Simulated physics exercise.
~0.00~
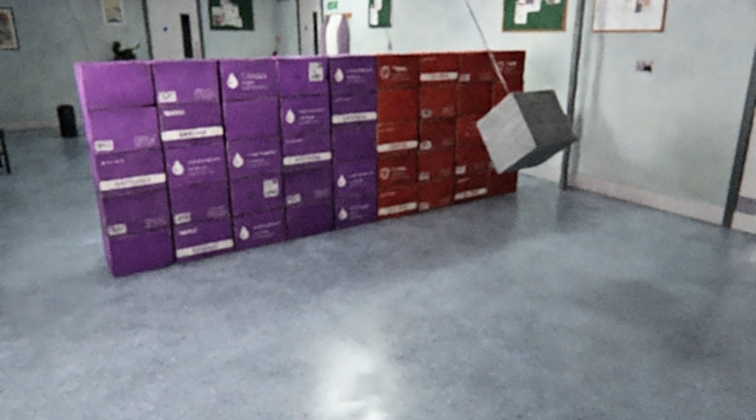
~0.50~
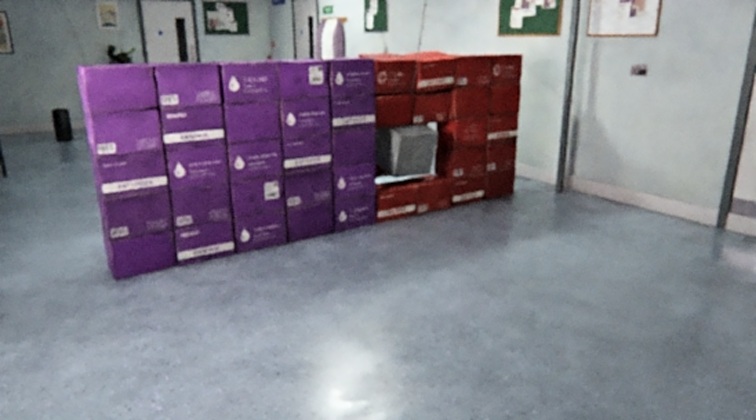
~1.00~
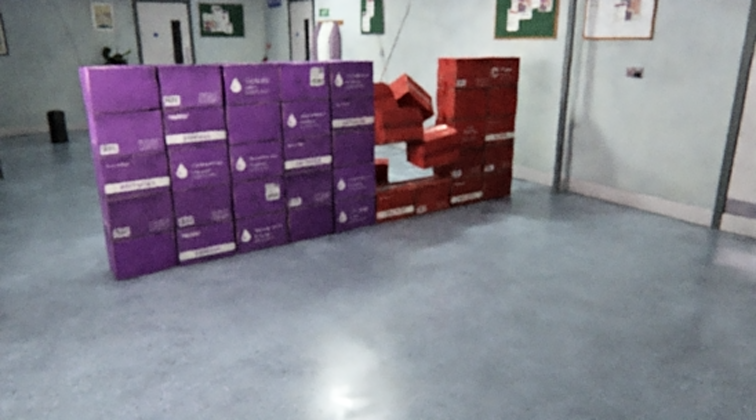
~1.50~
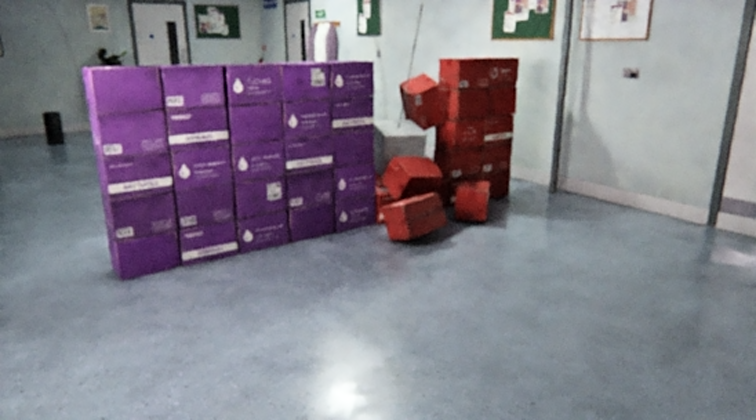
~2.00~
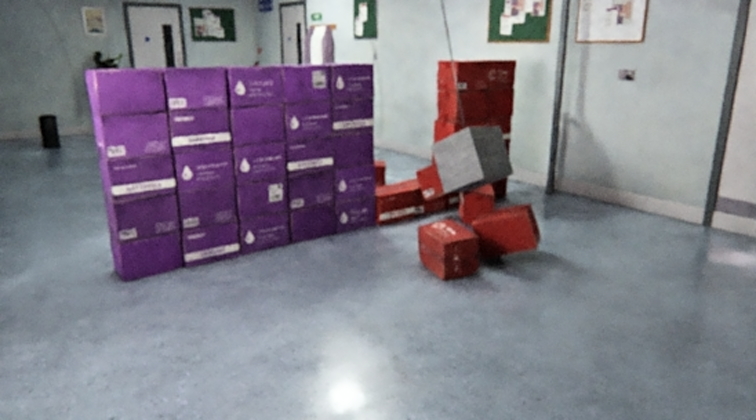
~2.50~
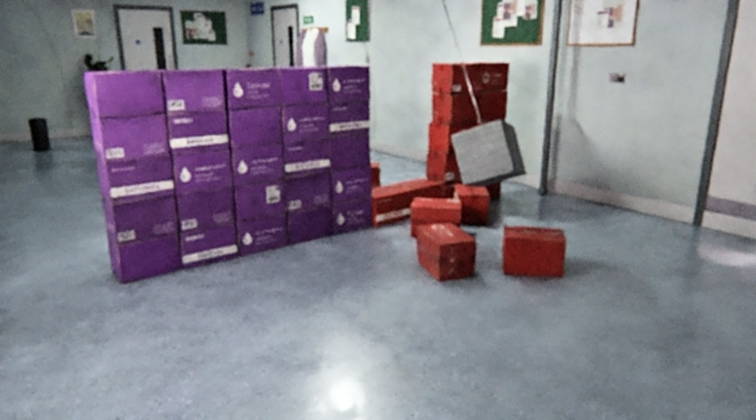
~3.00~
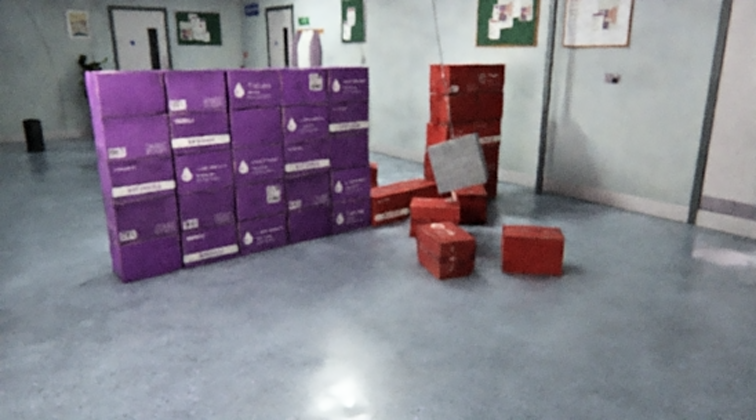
We see a grey block on a line swing into the red section of a purple and red carton wall in a hallway, knocking several red cartons to the floor and swinging back over them, while the purple cartons and a red stack at the right stay standing.
